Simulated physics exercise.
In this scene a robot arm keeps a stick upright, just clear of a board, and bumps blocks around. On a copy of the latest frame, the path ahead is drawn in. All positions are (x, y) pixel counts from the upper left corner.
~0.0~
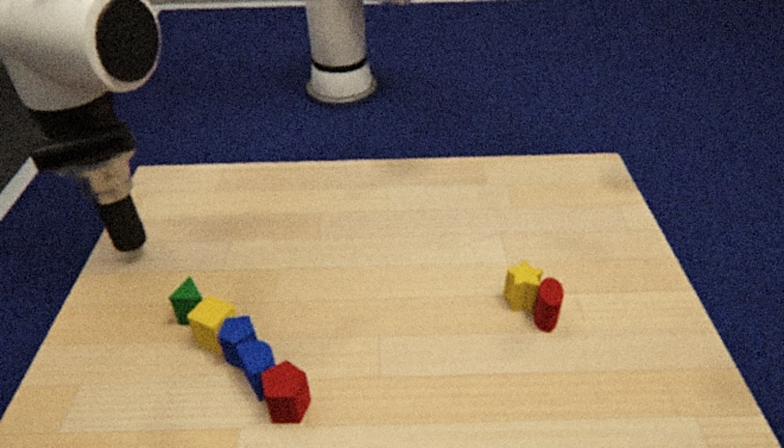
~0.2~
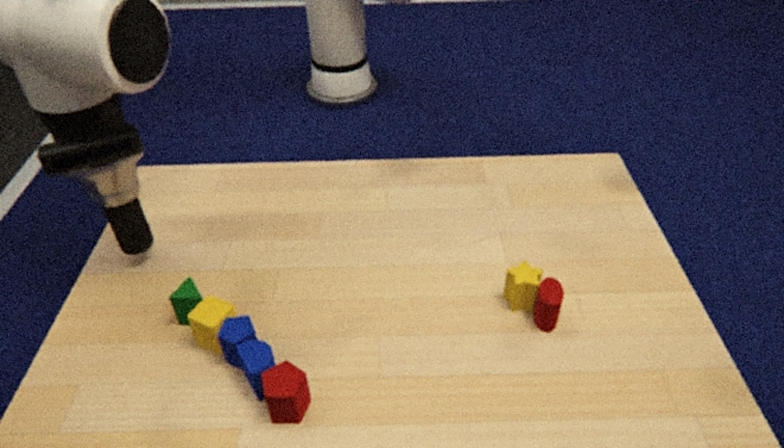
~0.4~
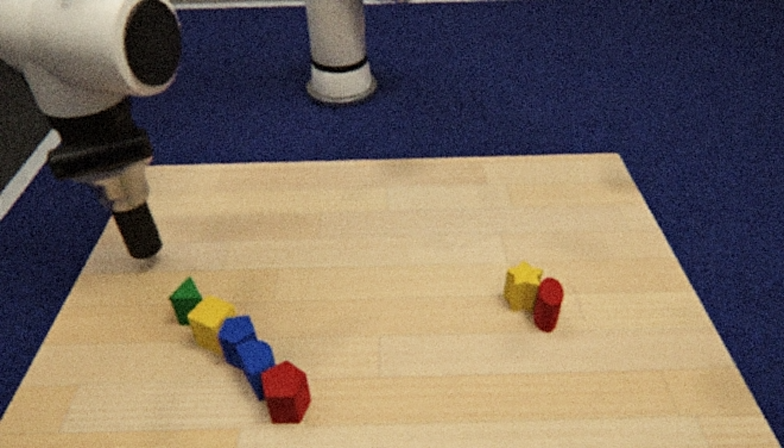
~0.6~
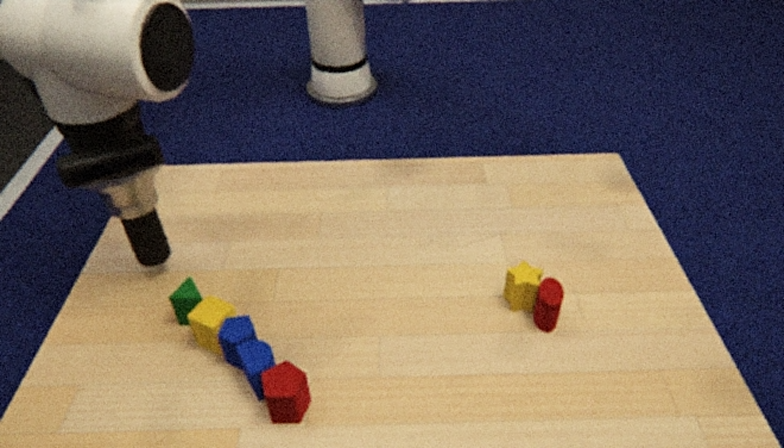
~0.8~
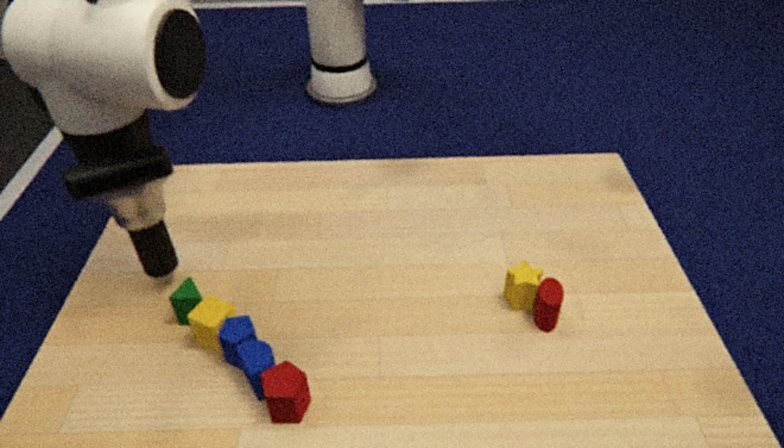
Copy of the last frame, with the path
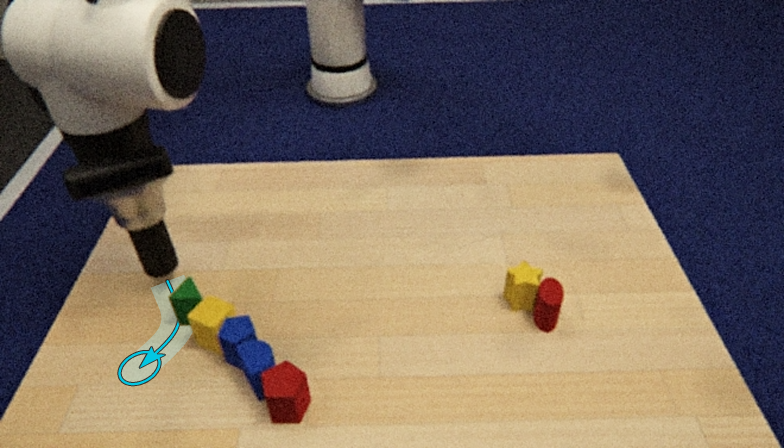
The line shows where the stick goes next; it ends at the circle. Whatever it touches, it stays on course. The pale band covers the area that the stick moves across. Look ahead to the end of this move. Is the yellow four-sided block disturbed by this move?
It shifts.
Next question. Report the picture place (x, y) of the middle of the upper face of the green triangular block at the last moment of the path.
It ends at (198, 301).
The line goes from (167, 281) via (178, 306) and (172, 336), ending at (140, 368).
One third of the way, stick (173, 293); nothing pushed yet.
Two thirds of the way, stick (165, 323); green triangular block (198, 300), turned 40° anticlockwise; yellow four-sided block (222, 310), turned 20° clockwise; blue five-sided block (240, 331).
At the end, stick (133, 354); green triangular block (198, 301), turned 40° anticlockwise; yellow four-sided block (222, 310), turned 20° clockwise; blue five-sided block (240, 331).
